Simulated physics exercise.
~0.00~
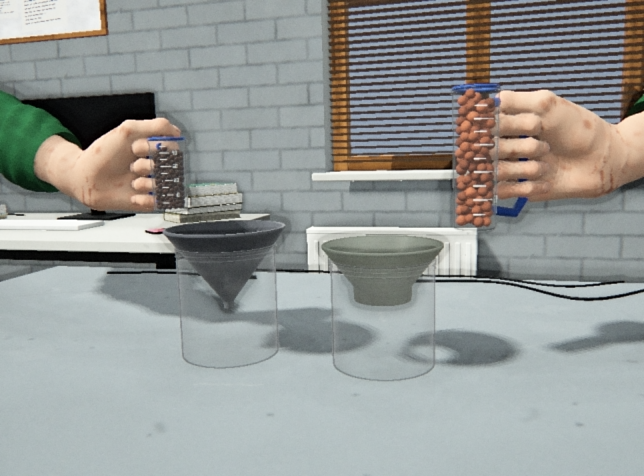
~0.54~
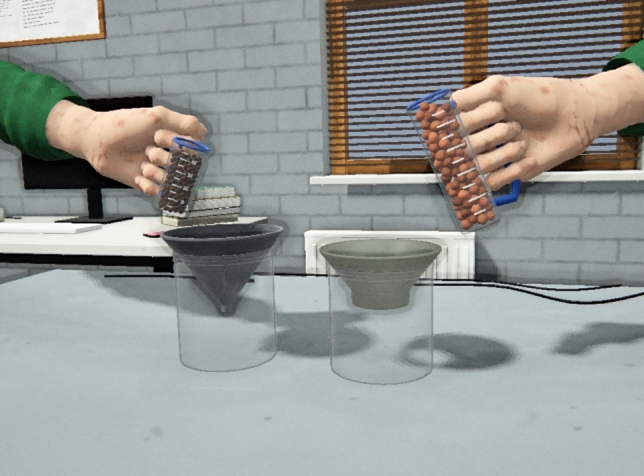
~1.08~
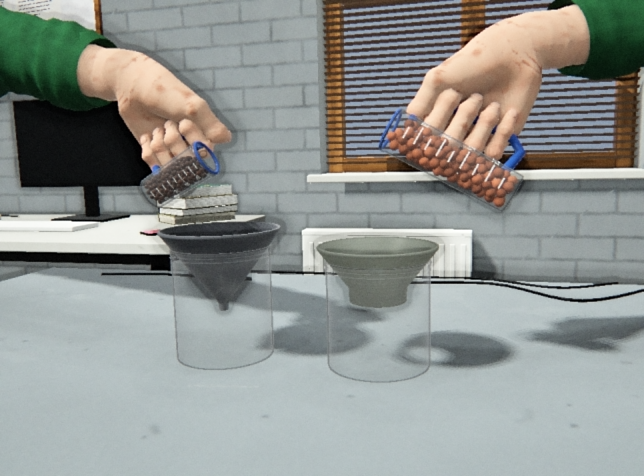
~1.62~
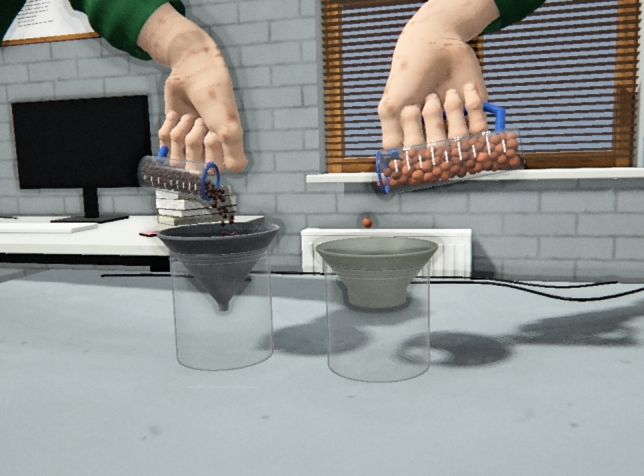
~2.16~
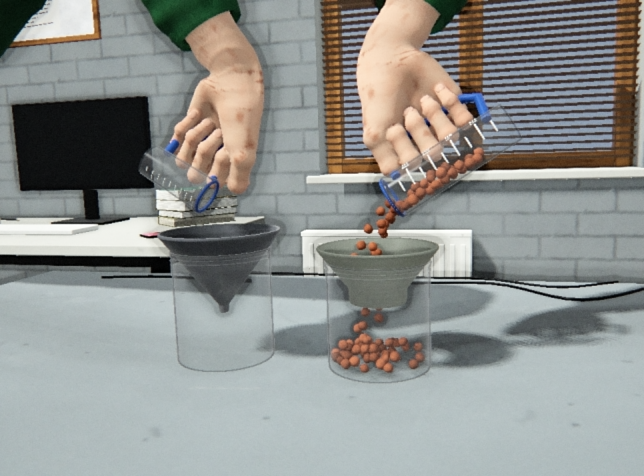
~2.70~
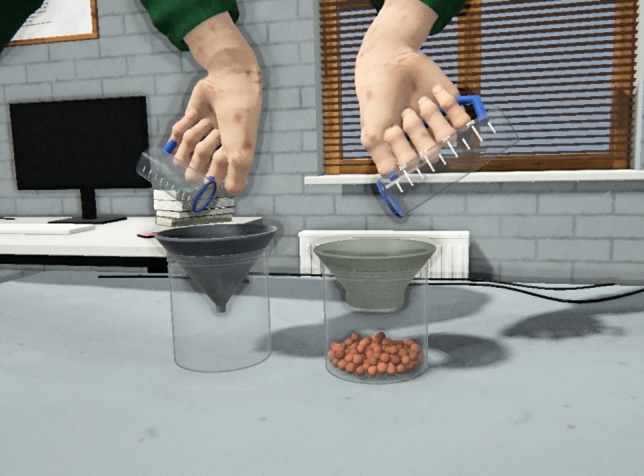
Two hands in green sleeves hold clear cups above two funnels set in glass jars, the left cup filled with small dark pieces and the right with reddish-brown balls. Both hands tilt their cups over onto their sides. The dark pieces spill into the dark left funnel as the first ball drops on the right. The right cup tips further, and its balls tumble through the grey-green funnel and gather below. Finally both cups are empty, with every ball resting in the right jar, while the left jar stays empty, its pieces stuck in the funnel.
